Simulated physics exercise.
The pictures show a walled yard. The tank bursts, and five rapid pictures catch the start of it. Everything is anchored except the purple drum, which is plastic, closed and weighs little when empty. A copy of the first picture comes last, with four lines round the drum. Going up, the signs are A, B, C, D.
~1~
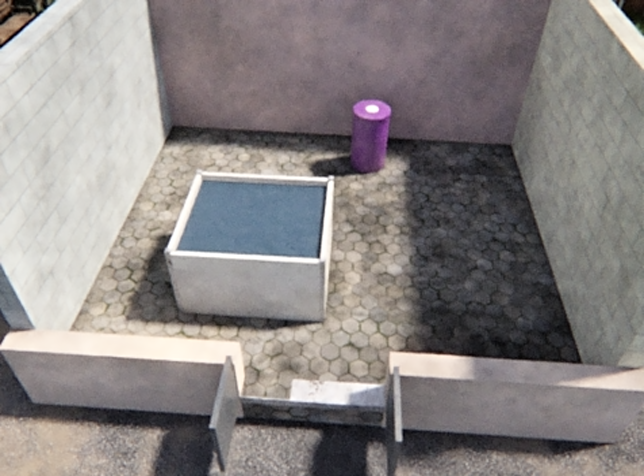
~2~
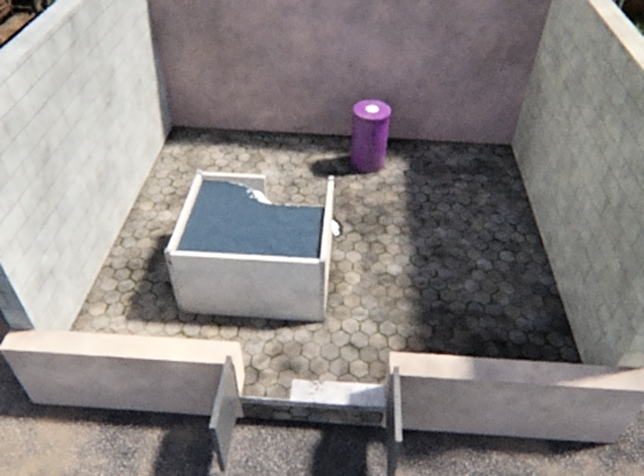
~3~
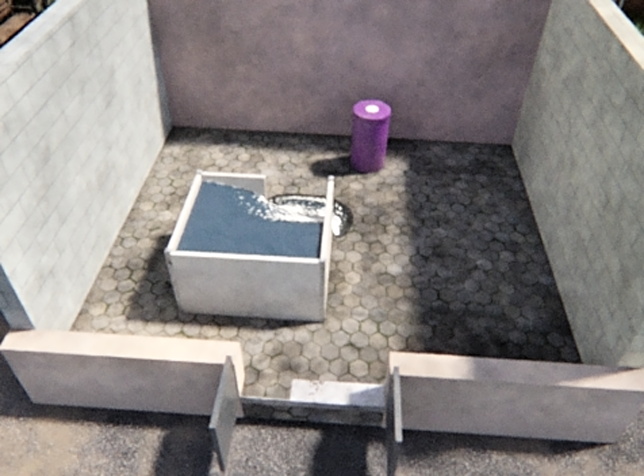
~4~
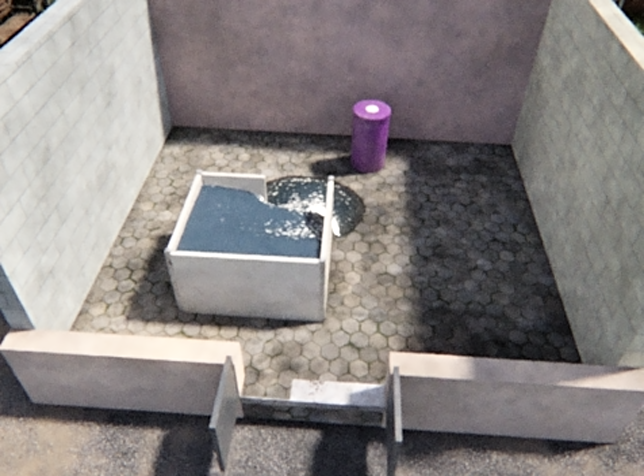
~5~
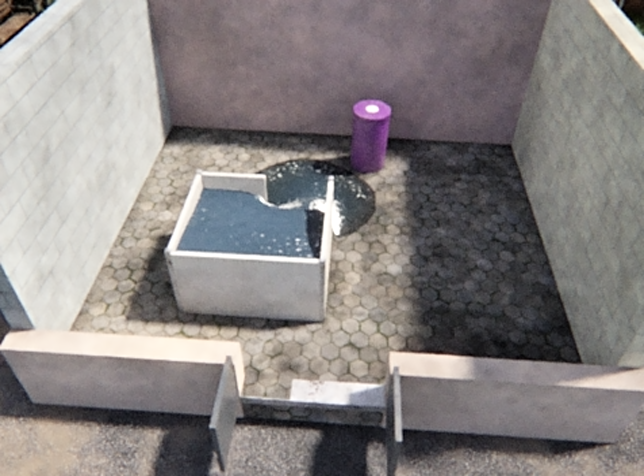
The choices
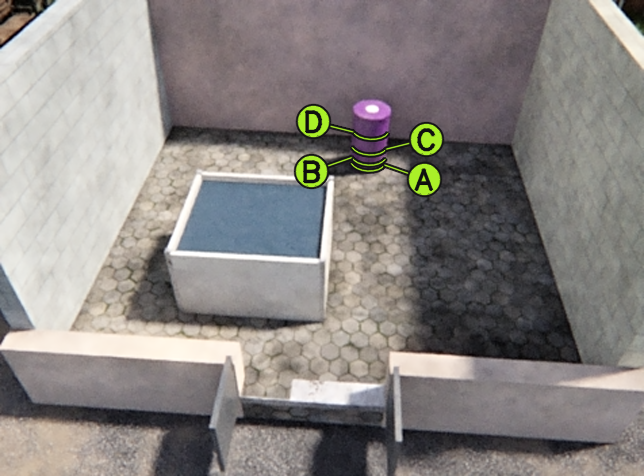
Water pouring through a gap at the back corner of a pale tank, spreading across paving toward a purple drum in a walled yard.
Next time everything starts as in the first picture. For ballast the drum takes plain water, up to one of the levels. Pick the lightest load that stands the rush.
D is the one.
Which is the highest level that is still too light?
It is C.
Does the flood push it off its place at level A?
Yes, that goes wrong.
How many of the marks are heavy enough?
One of the four.
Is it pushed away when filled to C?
Yes, that goes wrong.
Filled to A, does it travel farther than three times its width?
Yes, clearly.
On the marked copy, A at (367, 171); B at (368, 165); C at (369, 154); D at (370, 139); from the bottom up A, B, C, D.
With A, it is pushed about 7 times its own width away.
With B, it is pushed about 5 times its own width away.
With C, it is pushed about half its own width away.
With D, it does not move.
